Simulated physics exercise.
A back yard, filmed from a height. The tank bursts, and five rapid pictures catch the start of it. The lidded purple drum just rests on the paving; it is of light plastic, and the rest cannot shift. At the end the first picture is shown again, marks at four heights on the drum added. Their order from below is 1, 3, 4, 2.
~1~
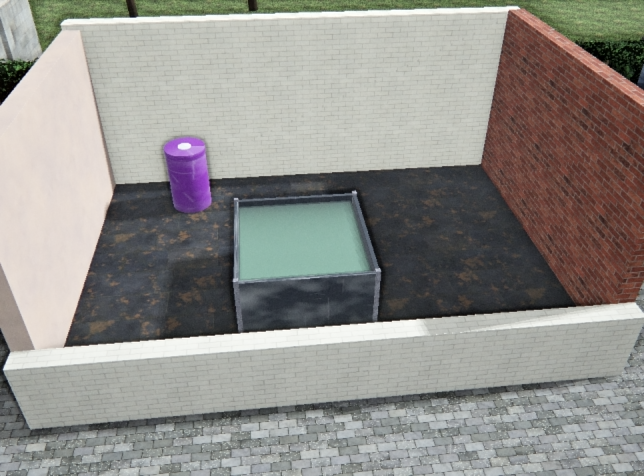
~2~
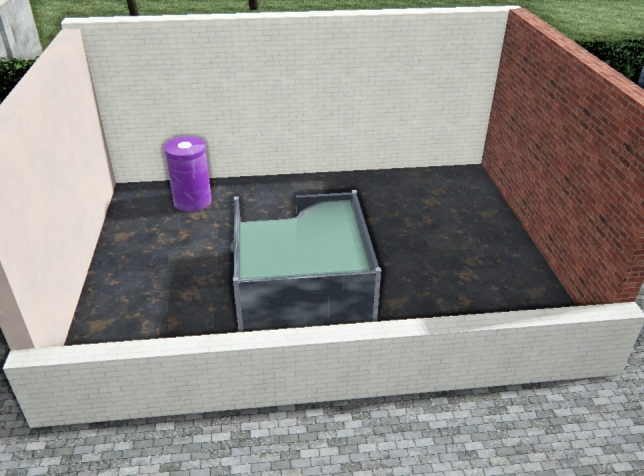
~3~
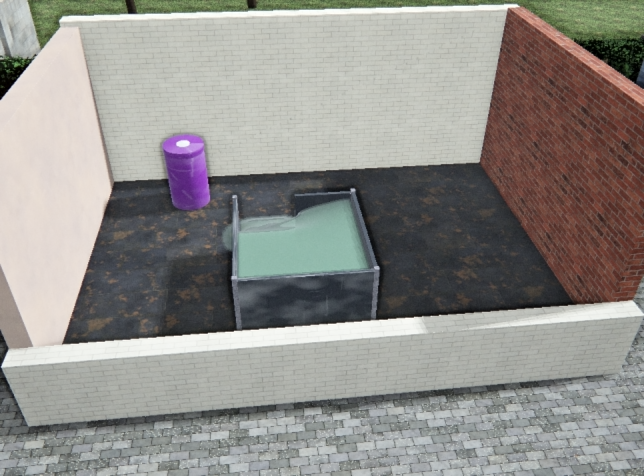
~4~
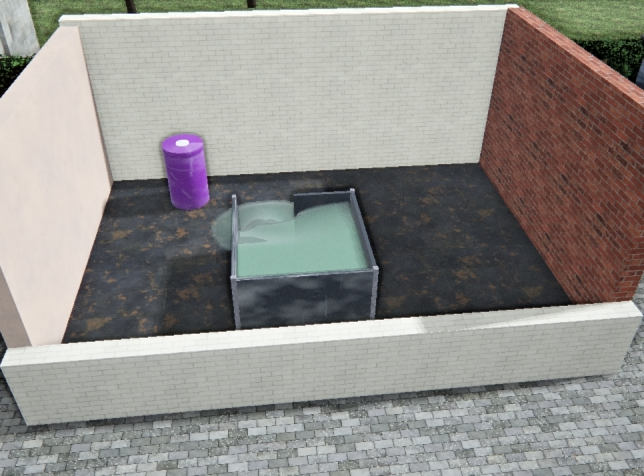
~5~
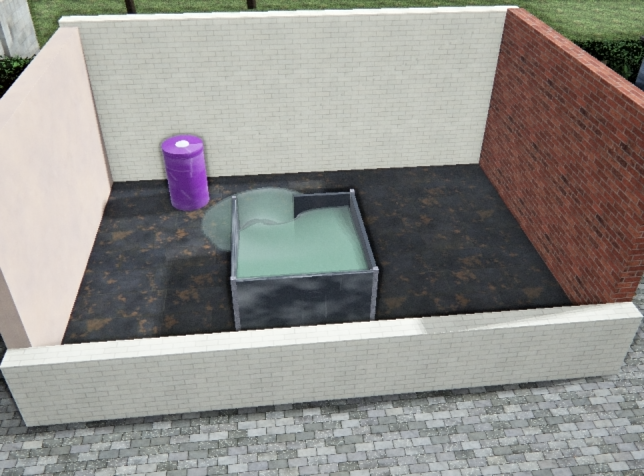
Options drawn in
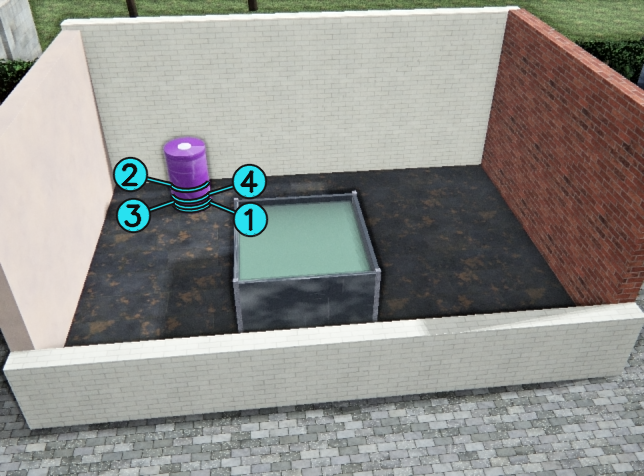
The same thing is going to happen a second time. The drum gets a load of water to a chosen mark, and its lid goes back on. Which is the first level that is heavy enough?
The answer is level 2.
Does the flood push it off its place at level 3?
Yes, it does.
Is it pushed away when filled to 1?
Yes, that goes wrong.
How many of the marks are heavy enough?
One of them.
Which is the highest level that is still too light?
That is level 4.
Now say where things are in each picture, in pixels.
Lid of the purple drum at (184, 146); tank full, its middle at (301, 239), in the first picture.
Water covers 2 % of the ground, mostly out of sight from here, in the second picture.
Water covers 3 % of the ground, mostly out of sight from here, in the third picture.
In the fourth picture, 6 % of the ground under water, its edge towards the drum at (219, 221).
Lid of the purple drum at (182, 144); 9 % of the ground under water, its edge towards the drum at (215, 209), in the fifth picture.
In cyan, 1 at (191, 210); 2 at (188, 190); 3 at (191, 207); 4 at (190, 201); from the bottom up 1, 3, 4, 2.
If 1 is chosen, it is pushed about 4 times its own width away.
If 2 is chosen, it does not move.
If 3 is chosen, it is pushed about 4 times its own width away.
If 4 is chosen, it is pushed about twice its own width away.
